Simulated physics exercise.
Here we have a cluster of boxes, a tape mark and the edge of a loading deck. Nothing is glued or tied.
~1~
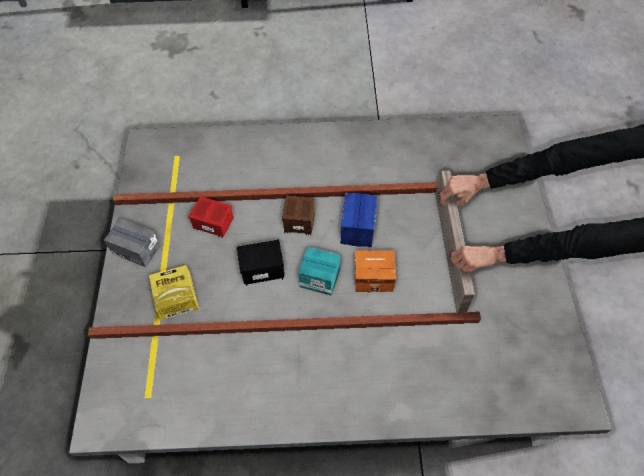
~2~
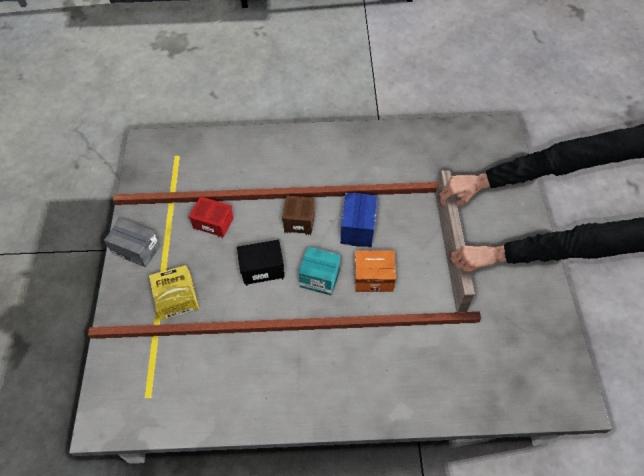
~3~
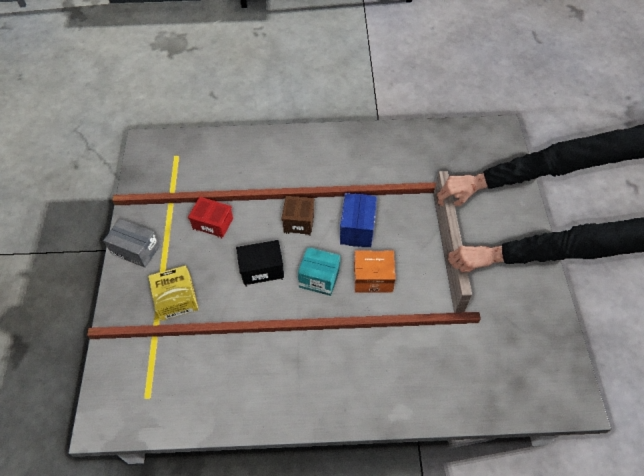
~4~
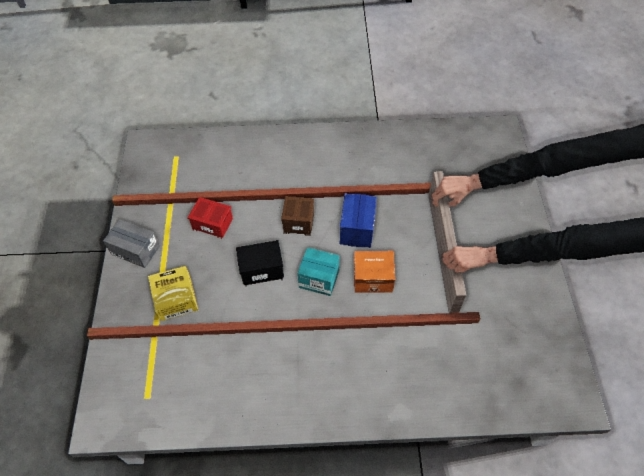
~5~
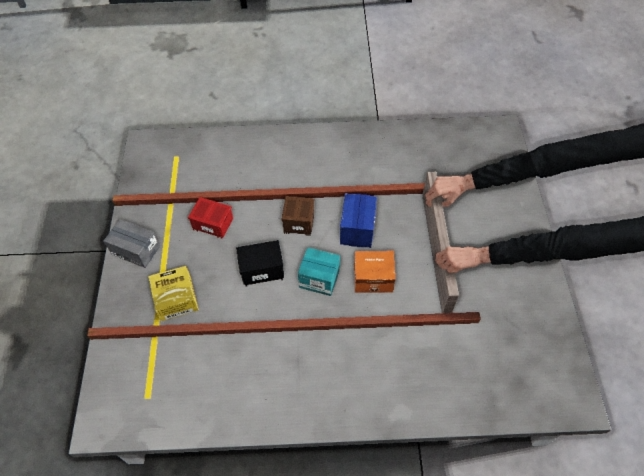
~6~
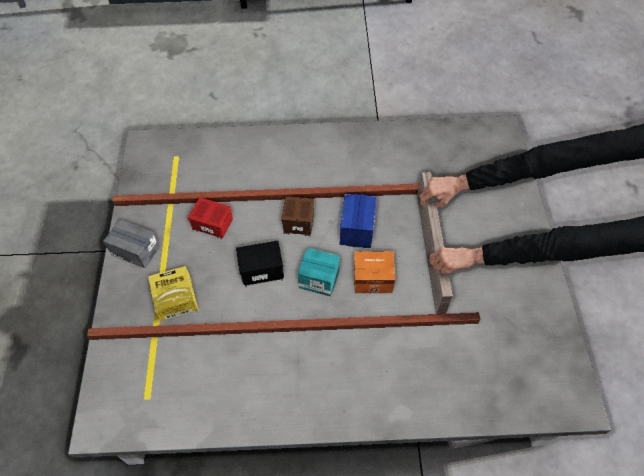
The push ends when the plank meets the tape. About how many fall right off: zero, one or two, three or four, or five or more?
The number that fall off is three or four.
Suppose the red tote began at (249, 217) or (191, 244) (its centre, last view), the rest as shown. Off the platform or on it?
In turn it goes over; tumbles off.
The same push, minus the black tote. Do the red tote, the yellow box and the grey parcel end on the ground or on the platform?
The red tote goes over; the yellow box comes down; the grey parcel stays on.
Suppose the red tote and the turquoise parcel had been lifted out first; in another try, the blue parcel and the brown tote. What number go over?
First 1, then 2.
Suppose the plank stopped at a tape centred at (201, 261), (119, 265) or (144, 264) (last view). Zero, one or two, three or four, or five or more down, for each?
For each place: Either one or two; at least five; at least five.
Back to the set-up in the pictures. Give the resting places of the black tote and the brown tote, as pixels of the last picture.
Near (113, 253) and (119, 221).
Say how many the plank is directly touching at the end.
In contact: 2.
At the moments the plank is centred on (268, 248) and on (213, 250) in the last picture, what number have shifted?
By then 7, and 8.
Early on, none off yet; grey parcel at rest near (132, 244); yellow box at rest near (173, 294); red tote at rest near (211, 218).
A while later, none off yet; grey parcel moving near (130, 242); yellow box travelled a little near (156, 297); red tote travelled about its own width near (175, 222).
Finally, the number that fall off is three or four; lost, red tote, yellow box and grey parcel.
